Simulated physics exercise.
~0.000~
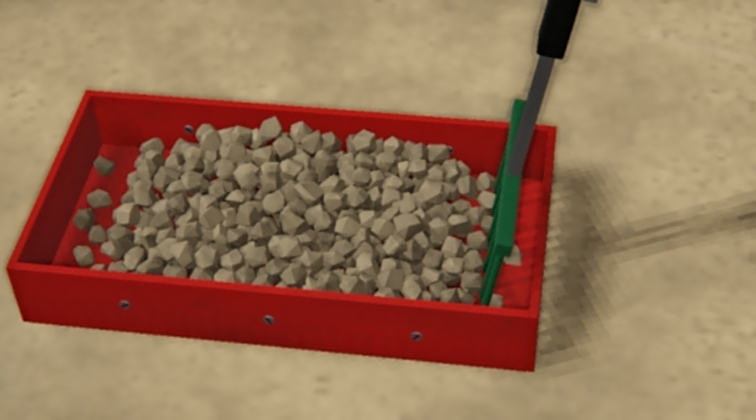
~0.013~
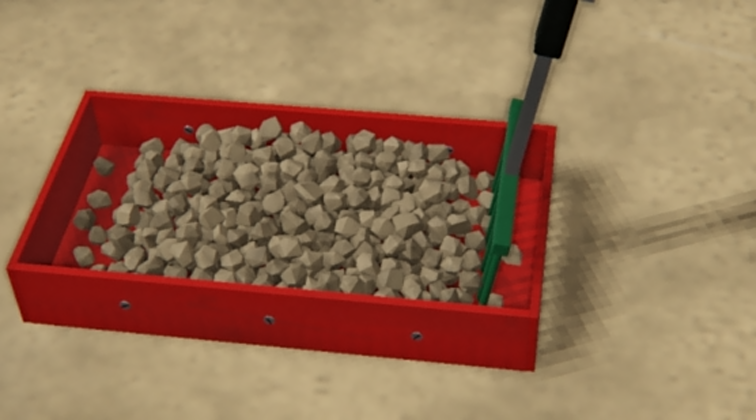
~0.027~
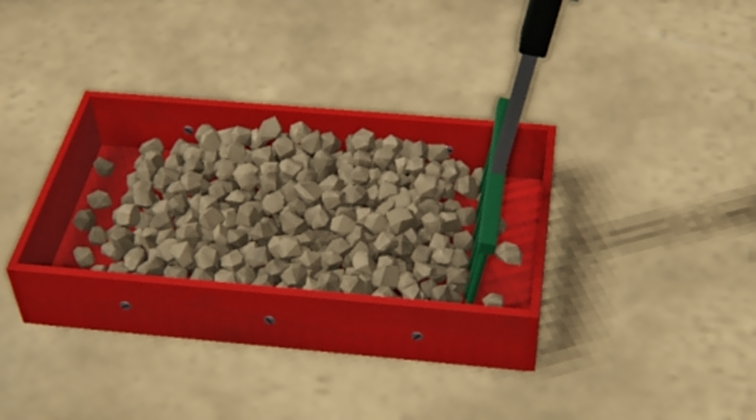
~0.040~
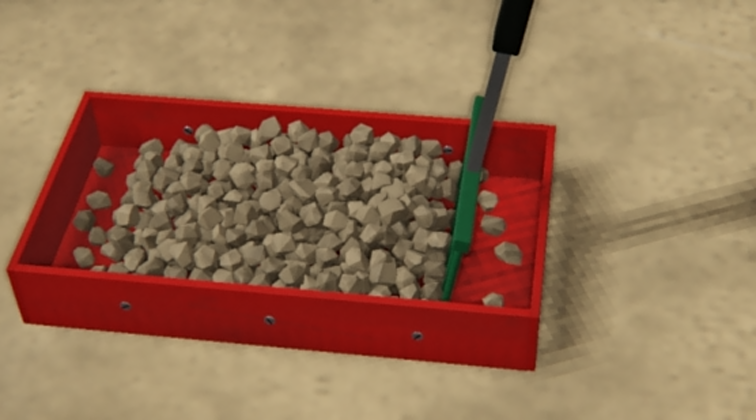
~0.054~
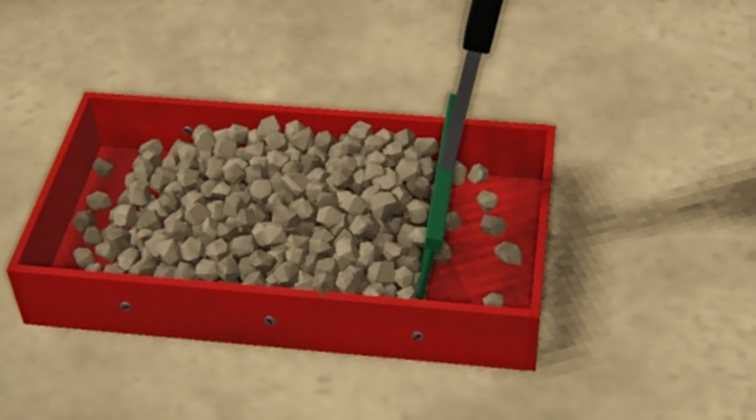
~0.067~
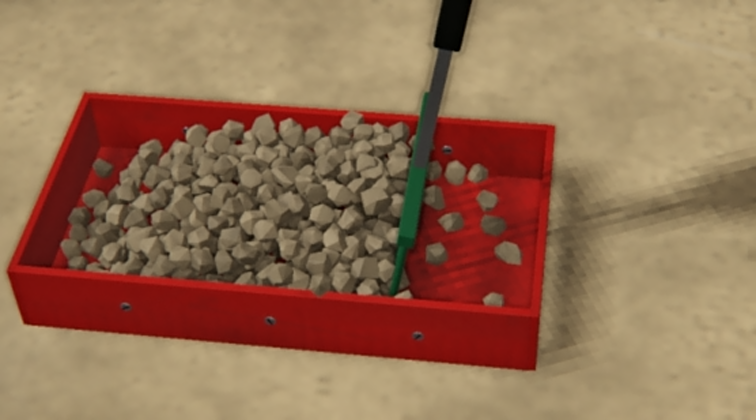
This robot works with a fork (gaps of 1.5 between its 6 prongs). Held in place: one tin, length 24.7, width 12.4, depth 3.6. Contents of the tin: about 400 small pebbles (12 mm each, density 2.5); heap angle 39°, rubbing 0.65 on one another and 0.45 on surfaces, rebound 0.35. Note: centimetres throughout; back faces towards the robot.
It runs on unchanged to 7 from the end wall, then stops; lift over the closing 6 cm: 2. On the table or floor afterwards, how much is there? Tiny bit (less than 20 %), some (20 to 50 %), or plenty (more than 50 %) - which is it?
Some.
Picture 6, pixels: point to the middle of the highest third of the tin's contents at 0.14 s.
In the last picture it sits around (185, 162).
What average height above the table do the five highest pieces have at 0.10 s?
6 cm.
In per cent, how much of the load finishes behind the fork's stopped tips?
My estimate is around 20 per cent.
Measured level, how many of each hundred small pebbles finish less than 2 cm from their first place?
Result: Close to 5 per cent of the load.
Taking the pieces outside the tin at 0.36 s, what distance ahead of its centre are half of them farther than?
About 18 centimetres.
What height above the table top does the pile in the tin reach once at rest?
5.5 cm, roughly.
By 0.10 s, sloping 80°, highest piece 7 above the table; 397 in the tin, 1 in flight or on the tool.
By 0.14 s, sloping 80°, highest piece 7 above the table; 394 in the tin, 4 in flight or on the tool.
By 0.36 s, sloping 80°, highest piece 7 above the table; 258 in the tin, 131 on the table or floor, 9 in flight or on the tool.
By 1.06 s, sloping 80°, highest piece 5 above the table; 258 in the tin, 140 on the table or floor.
Final count, 258 in the tin, 140 on the table or floor. That is 35 % on the table or floor.
